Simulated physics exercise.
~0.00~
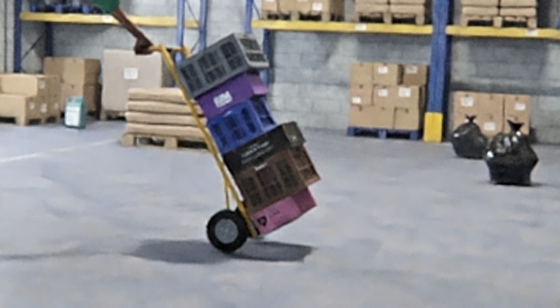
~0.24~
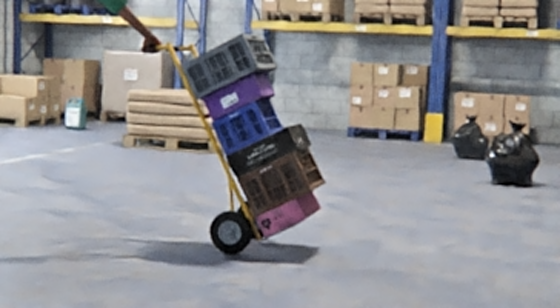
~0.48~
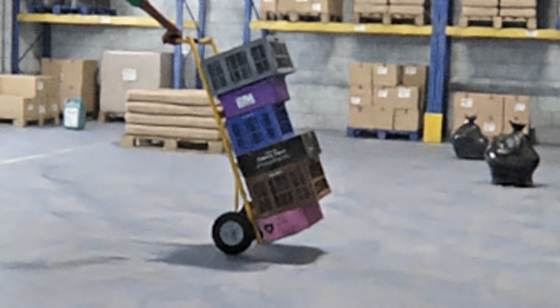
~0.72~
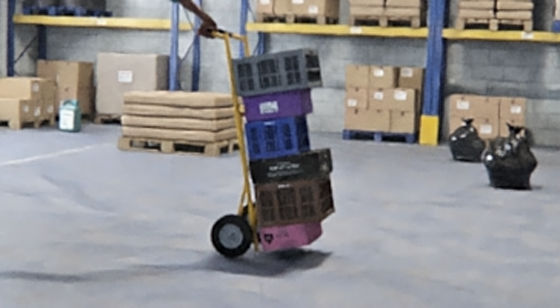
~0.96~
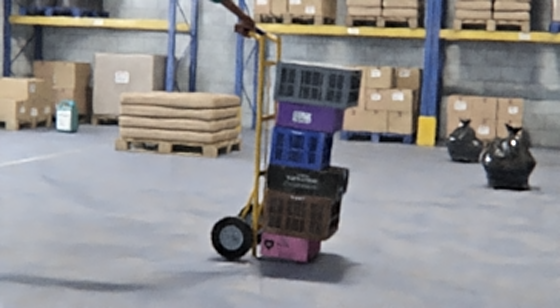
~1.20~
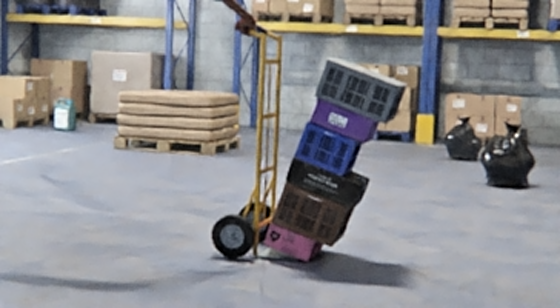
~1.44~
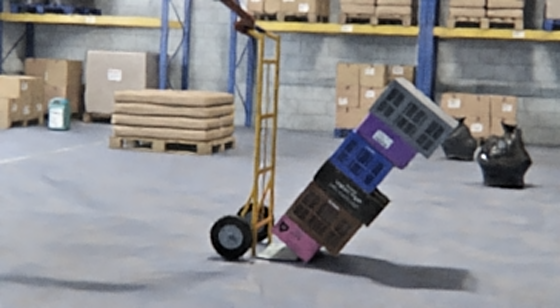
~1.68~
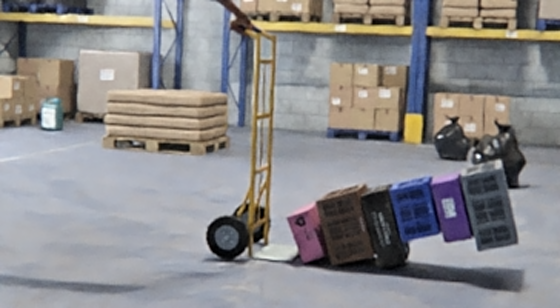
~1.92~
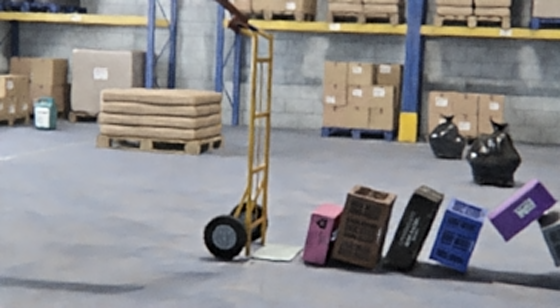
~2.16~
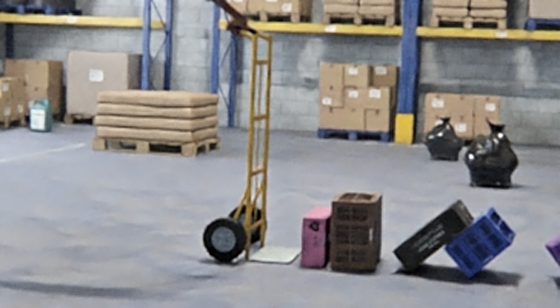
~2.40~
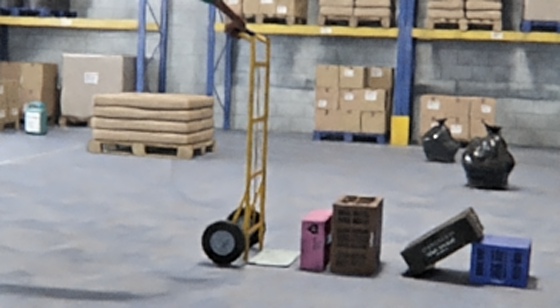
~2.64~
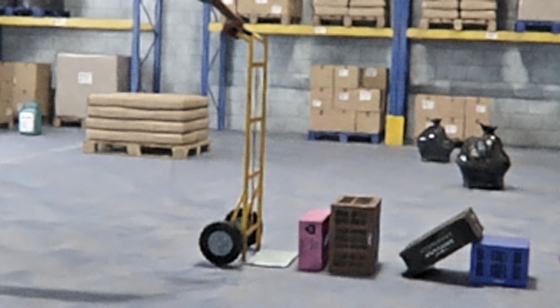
In a warehouse with shelving, pallets and stacked cartons behind, a yellow hand truck leans back to the left, held by an arm at its top and loaded with a column of grey, purple, blue, black, brown and pink crates and boxes. The arm swings the truck upright until its plate meets the floor. The stack keeps tipping to the right, away from the frame, and topples in an arc. The crates hit the floor and scatter, the purple and grey ones leaving view at right. The truck stands upright, with the pink box and brown crate beside its plate, the black box propped aslant against the blue crate.
